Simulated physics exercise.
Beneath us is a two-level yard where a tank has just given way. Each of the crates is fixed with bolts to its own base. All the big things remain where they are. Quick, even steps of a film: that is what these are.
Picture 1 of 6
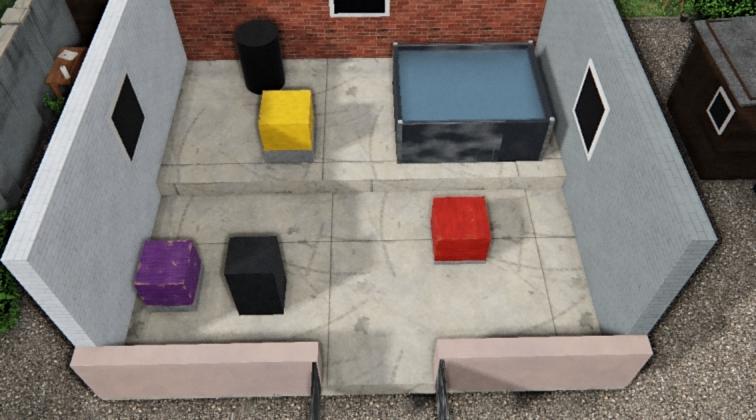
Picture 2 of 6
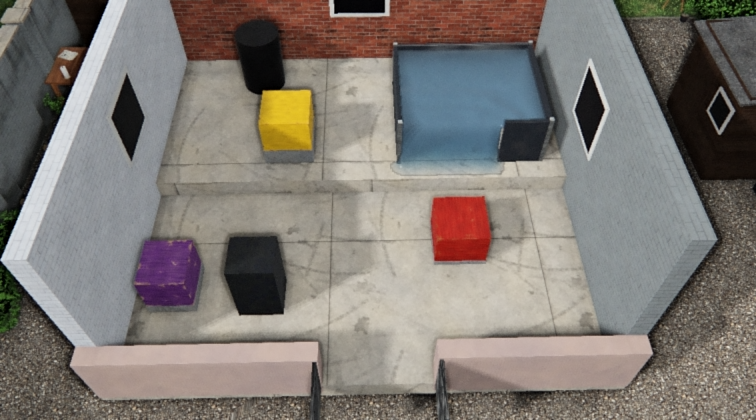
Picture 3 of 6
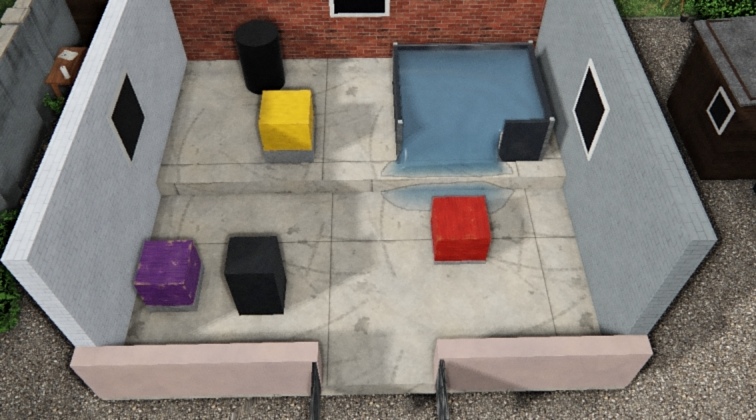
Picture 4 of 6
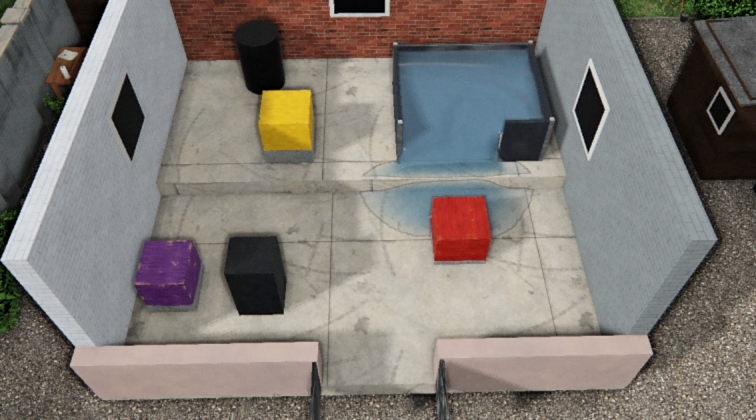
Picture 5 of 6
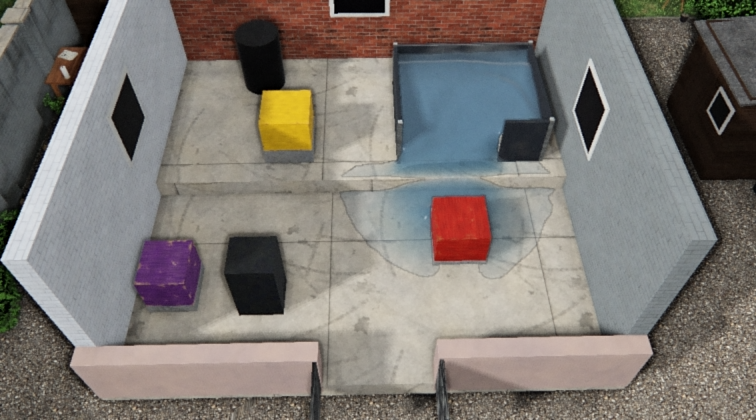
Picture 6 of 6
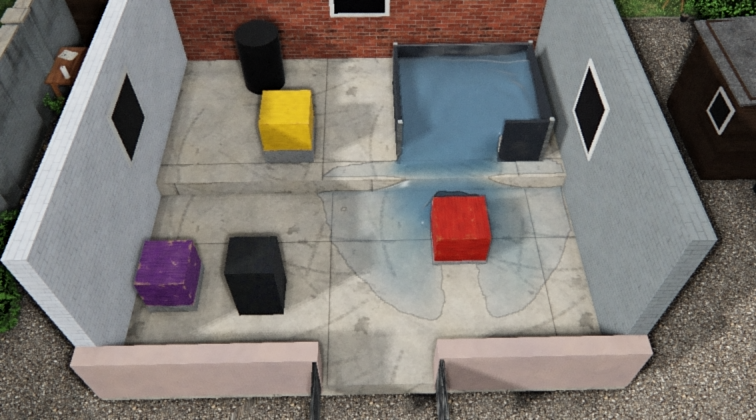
In a two-level walled yard, blue water pours through a gap in the front of a tank on the upper level, runs over the step, and spreads across the lower floor around a red block.
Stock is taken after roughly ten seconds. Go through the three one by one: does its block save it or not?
The yellow crate will be spared; the red crate will be hit by the water; the purple crate will be hit by the water.
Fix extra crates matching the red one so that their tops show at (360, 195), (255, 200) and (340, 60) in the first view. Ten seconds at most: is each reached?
Crate one is touched by the flood; crate two is touched by the flood; crate three avoids the flood.
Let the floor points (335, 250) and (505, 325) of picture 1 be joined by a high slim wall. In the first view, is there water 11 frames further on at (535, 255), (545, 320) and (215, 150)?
First inundated, then inundated, then unwetted.
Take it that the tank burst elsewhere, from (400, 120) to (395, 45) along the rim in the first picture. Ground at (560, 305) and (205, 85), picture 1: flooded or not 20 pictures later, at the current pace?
First spot unflooded, second spot swamped.
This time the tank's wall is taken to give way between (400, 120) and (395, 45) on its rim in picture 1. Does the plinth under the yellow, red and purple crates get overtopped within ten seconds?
Going through them, the yellow gets reached, the red gets reached and the purple gets reached.
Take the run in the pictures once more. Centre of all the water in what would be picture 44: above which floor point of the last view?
The spot I would choose is (354, 247).
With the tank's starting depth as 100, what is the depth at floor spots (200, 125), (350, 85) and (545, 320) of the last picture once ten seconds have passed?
The depths come to near 0, 0 and 16 per cent respectively.
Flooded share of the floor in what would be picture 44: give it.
It comes to 60 per cent.
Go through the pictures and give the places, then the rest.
Still water in the water tank at (469, 85), in the first frame.
The front is at (394, 165), out from the gap at (450, 149), in the second frame.
Water pours out at (450, 150) and has run to (386, 176), in the third frame.
The front is at (383, 216), out from the gap at (450, 151), in the fourth frame.
The front is at (496, 271), out from the gap at (450, 151), in the fifth frame.
Water pours out at (450, 151) and has run to (413, 307), in the sixth frame.
A moment on, water covers 35 % of the floor; the yellow crate not reached, the red crate water round its plinth, the purple crate not reached.
Next, water covers 50 % of the floor; the yellow crate not reached, the red crate water round its plinth, the purple crate water round its plinth.
Then, water covers 60 % of the floor; the yellow crate not reached, the red crate water round its plinth, the purple crate water round its plinth.
Later, water covers 60 % of the floor; the yellow crate not reached, the red crate water round its plinth, the purple crate water round its plinth.
In the end, water covers 60 % of the floor; the yellow crate stayed above the water, the red crate was topped, the purple crate was topped.
